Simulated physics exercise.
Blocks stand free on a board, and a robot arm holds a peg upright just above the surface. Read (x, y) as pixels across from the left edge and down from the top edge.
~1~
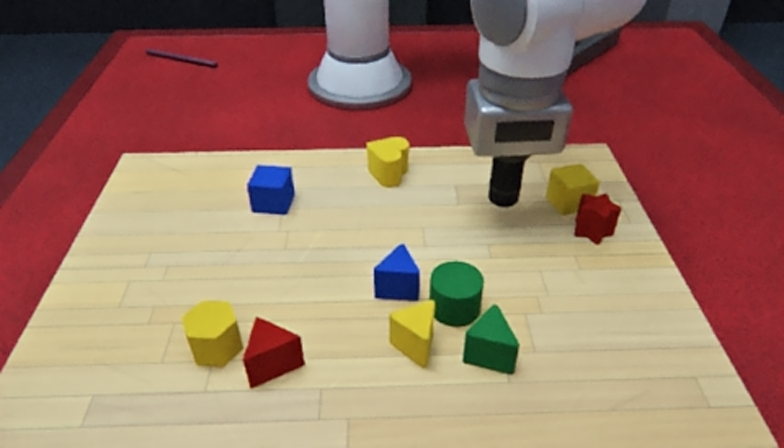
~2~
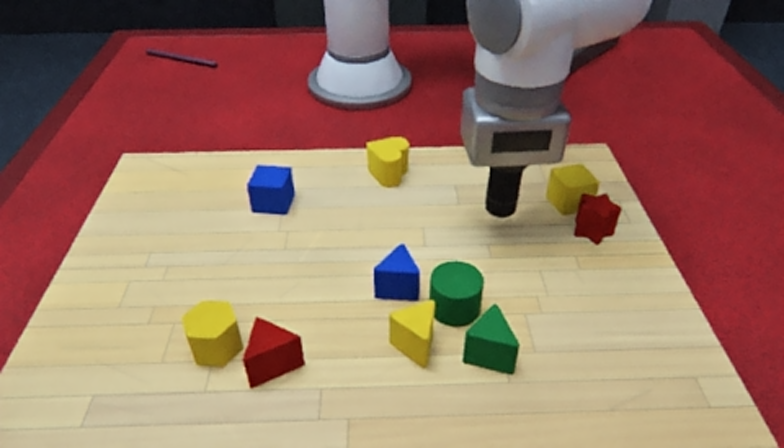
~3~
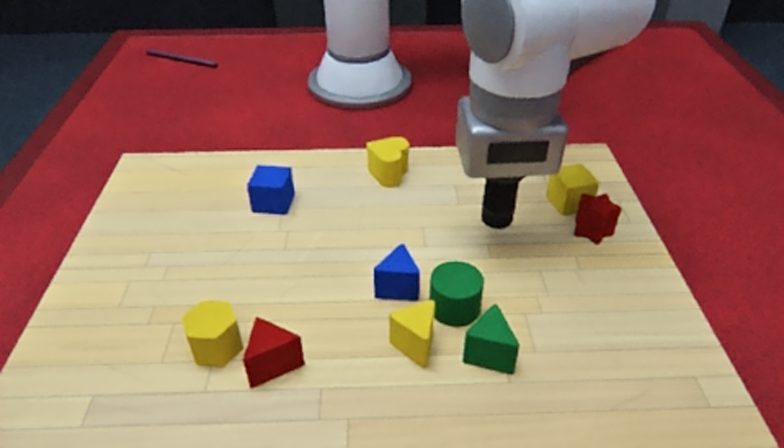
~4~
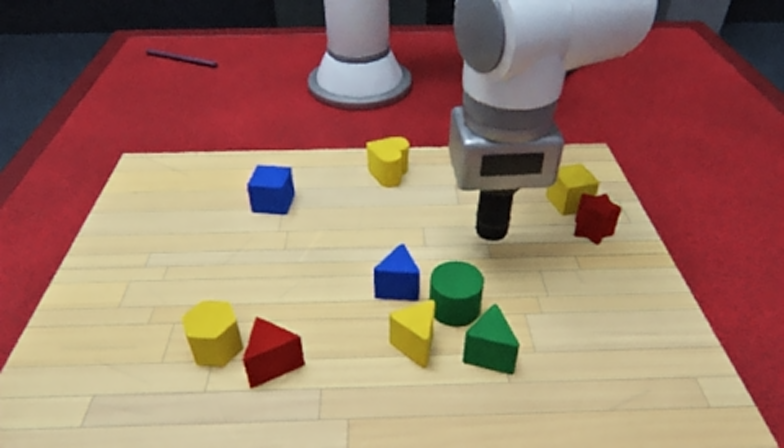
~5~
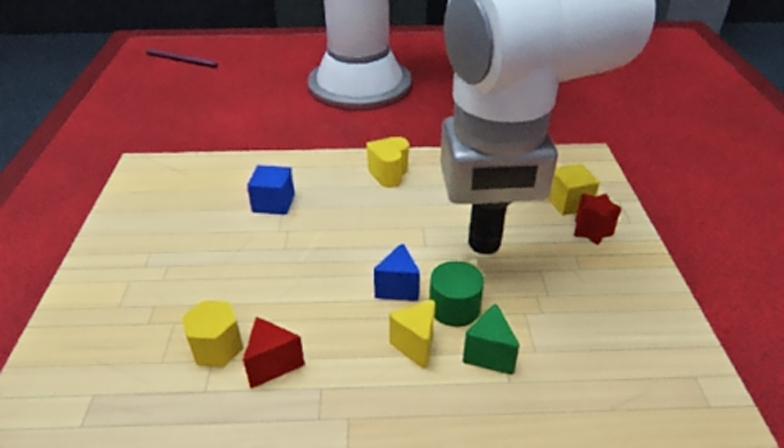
A robot arm moves its black peg slowly toward the viewer while the blocks stay still.
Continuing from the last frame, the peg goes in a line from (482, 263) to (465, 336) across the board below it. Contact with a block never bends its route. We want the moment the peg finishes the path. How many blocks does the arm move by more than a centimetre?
I'd put the number at two.
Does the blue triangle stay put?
In short: Yes.
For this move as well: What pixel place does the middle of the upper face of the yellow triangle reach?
I predict (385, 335).
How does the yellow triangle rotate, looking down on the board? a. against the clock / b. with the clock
It's a.
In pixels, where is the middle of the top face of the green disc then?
That would be at about pixel (422, 315).
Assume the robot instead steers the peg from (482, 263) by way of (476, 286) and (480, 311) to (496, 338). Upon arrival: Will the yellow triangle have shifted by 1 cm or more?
It seems so.
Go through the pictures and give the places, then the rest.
The first frame shows peg tip (503, 199); block tops, blue triangle (398, 261); yellow triangle (417, 317); green disc (457, 278); green triangle (494, 326).
The second frame shows peg (500, 209); blocks unchanged.
The third frame shows peg (497, 220); blocks unchanged.
The fourth frame shows peg (491, 232); blocks unchanged.
The fifth frame shows peg (484, 245); blue triangle (398, 261); yellow triangle (417, 317); green disc (457, 278); green triangle (494, 326).
What follows on the original path. Halfway along, peg (476, 280); yellow triangle (409, 323); green disc (447, 293).
At the end, peg (468, 318); blue triangle in place; yellow triangle (385, 335), turned 45° anticlockwise; green disc (422, 315); green triangle (496, 330).
